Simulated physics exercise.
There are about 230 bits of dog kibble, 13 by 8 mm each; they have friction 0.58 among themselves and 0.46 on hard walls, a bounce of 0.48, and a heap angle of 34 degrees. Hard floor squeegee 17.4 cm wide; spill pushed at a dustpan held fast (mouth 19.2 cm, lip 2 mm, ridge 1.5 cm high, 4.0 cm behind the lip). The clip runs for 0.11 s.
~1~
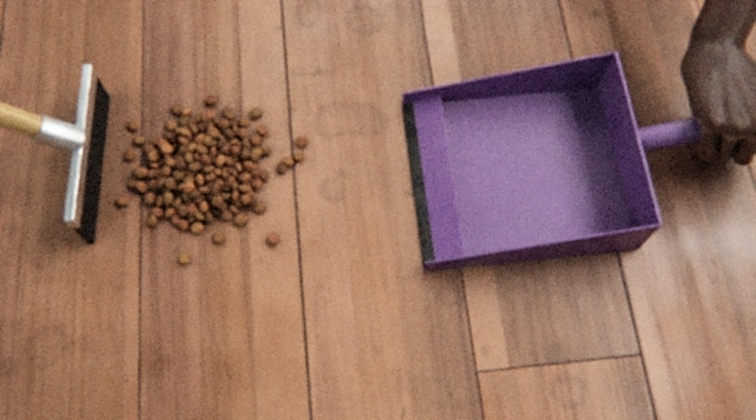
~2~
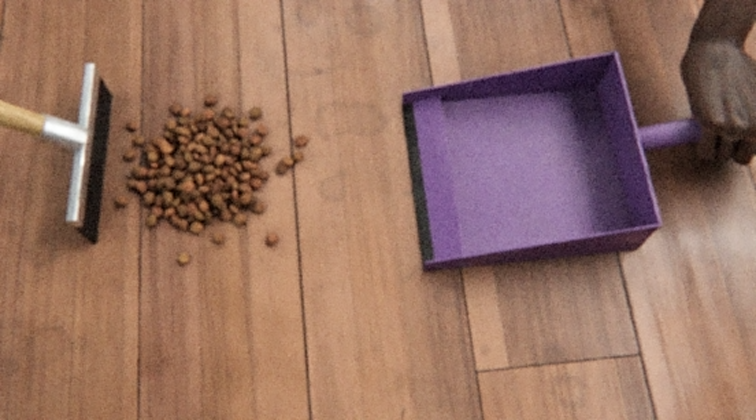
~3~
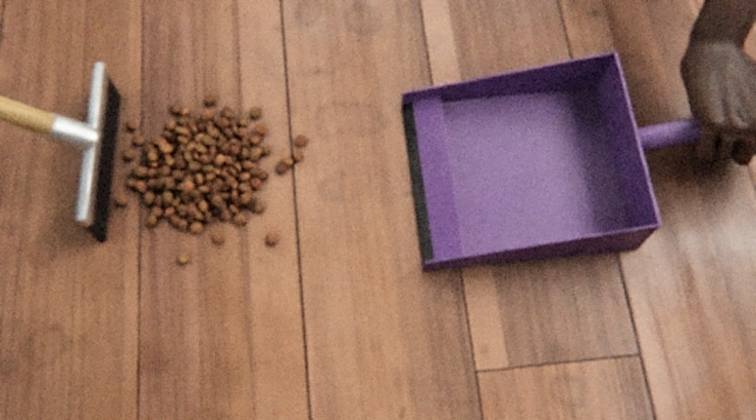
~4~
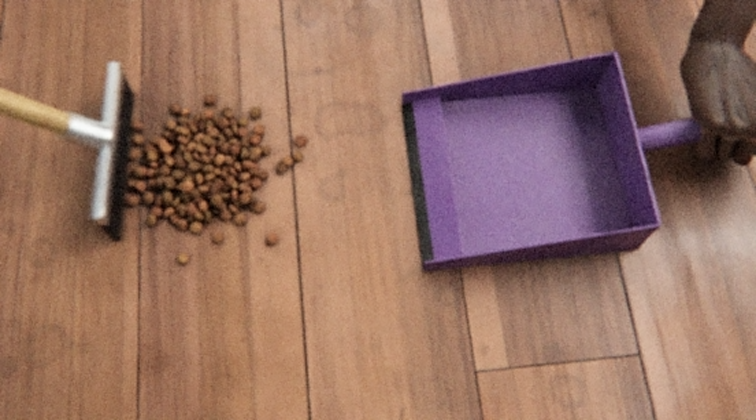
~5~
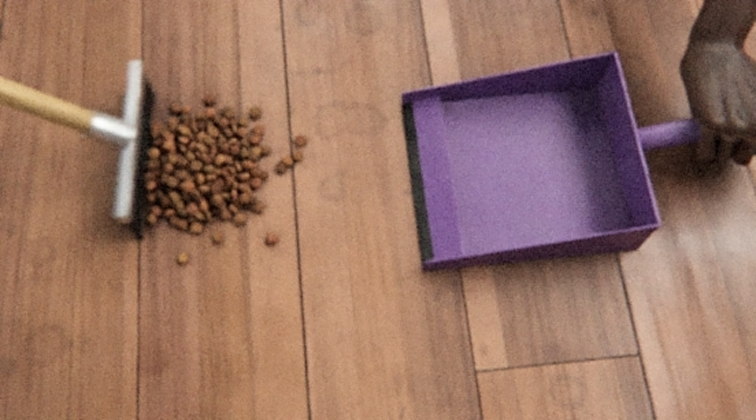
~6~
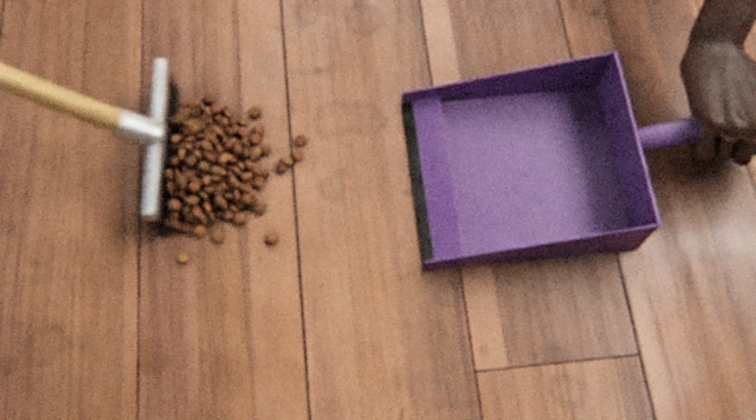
A squeegee slides right into a pile of brown kibble while a hand holds a purple dustpan still.
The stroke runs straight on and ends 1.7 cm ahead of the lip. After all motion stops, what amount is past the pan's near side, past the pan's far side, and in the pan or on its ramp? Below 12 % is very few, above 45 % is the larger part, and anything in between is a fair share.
Near side: Very few, far side: A fair share, pan: The larger part.
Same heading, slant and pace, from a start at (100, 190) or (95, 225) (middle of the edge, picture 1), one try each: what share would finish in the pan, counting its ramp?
The two tries give about 60 % and about 50 %.
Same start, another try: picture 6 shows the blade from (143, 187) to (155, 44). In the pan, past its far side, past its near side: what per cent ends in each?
You'd see pan at 5, far at 35 and near at 0.
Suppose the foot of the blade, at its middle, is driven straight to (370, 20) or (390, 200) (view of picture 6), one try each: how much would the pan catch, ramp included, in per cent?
Roughly 5 % and 55 %.
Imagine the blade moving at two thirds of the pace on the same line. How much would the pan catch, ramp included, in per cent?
About 45 %.
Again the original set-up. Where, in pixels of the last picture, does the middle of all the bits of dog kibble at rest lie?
Est. centre at rest: (432, 165) px.
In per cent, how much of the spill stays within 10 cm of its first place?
The figure is some 0 percent.
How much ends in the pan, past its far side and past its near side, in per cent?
Near side 5 %, far side 15 %, pan 55 %.
Then, 0.11 s after the last picture, middle of the blade 12 cm from the lip; 0 % over the lip, far side 15 %, near side 0 %.
Then, 0.18 s after the last picture, middle of the blade 4 cm from the lip; 5 % over the lip, far side 15 %, near side 5 %.
Then, 0.39 s after the last picture, middle of the blade 2 cm from the lip; 55 % over the lip, far side 15 %, near side 5 %.
In the end, near side 5 %, far side 15 %, pan 55 %, in front of the lip or behind the blade 25 %.
